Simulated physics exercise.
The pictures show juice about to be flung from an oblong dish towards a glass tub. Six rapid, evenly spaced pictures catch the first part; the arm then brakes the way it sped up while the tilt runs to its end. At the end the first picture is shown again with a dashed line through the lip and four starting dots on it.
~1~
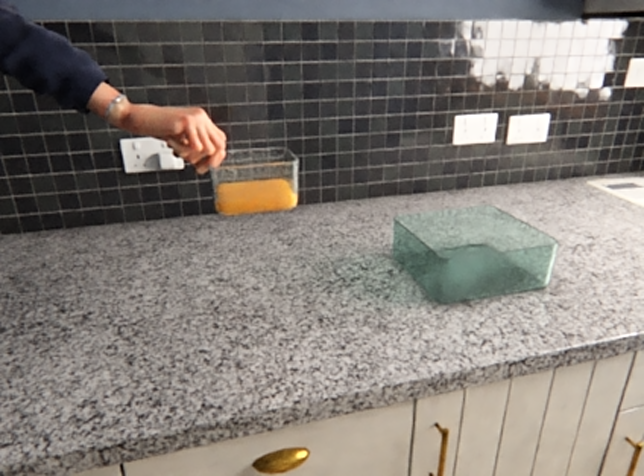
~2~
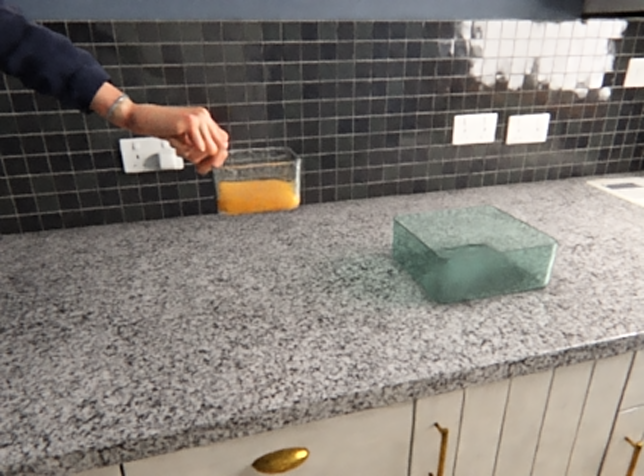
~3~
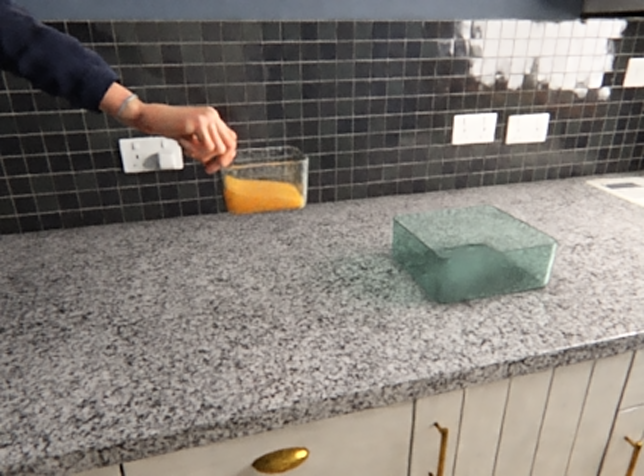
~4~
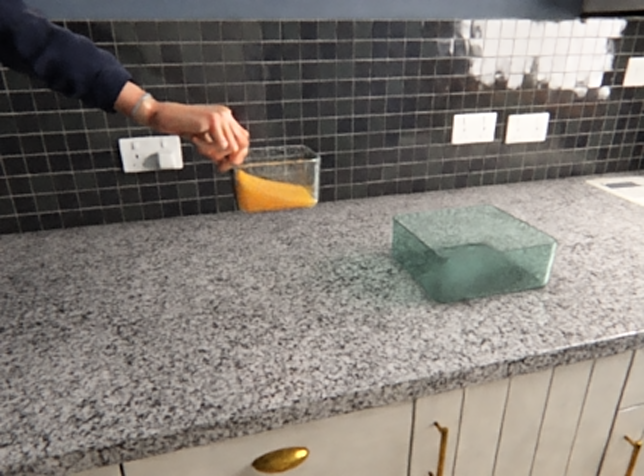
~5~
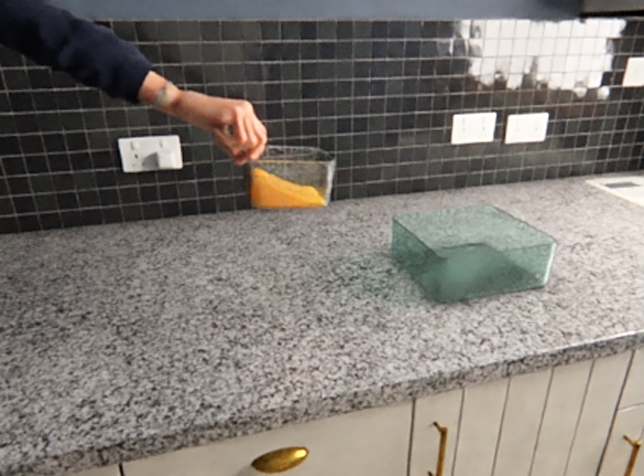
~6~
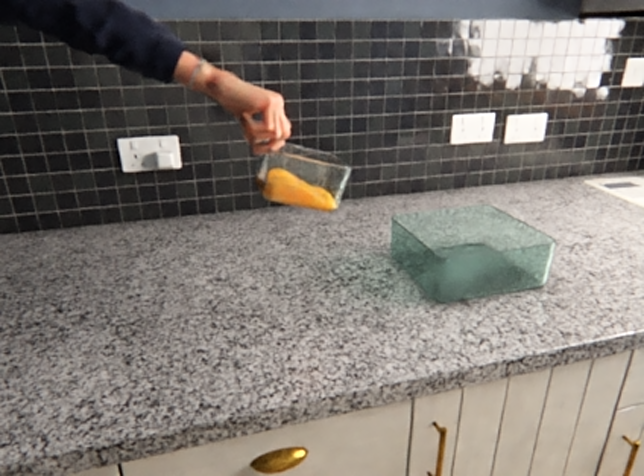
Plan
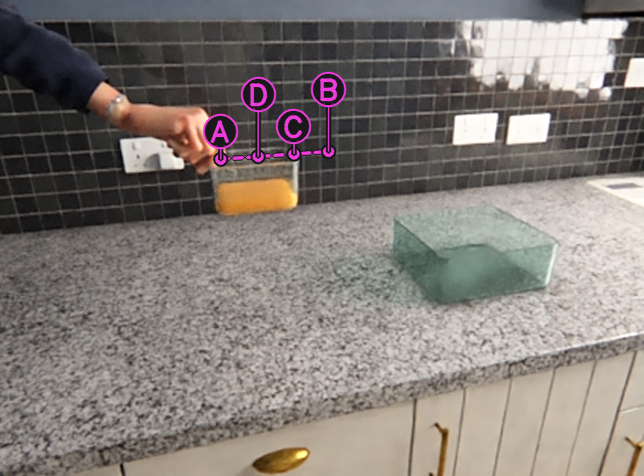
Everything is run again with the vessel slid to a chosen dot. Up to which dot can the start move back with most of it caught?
Go for B.
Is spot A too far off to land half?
Yes.
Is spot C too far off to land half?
Yes, that goes wrong.
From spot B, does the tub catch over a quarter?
Yes, clearly.
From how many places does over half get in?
One of the four.
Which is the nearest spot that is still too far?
C.
On the marked copy, A at (220, 159); B at (328, 151); C at (293, 154); D at (258, 156).
With A, about 0 % lands in the tub, 100 % falls short.
With B, about 70 % lands in the tub, 25 % falls short and 5 % goes beside or beyond.
With C, about 31 % lands in the tub, 66 % falls short and 3 % goes beside or beyond.
With D, about 0 % lands in the tub, 99 % falls short.
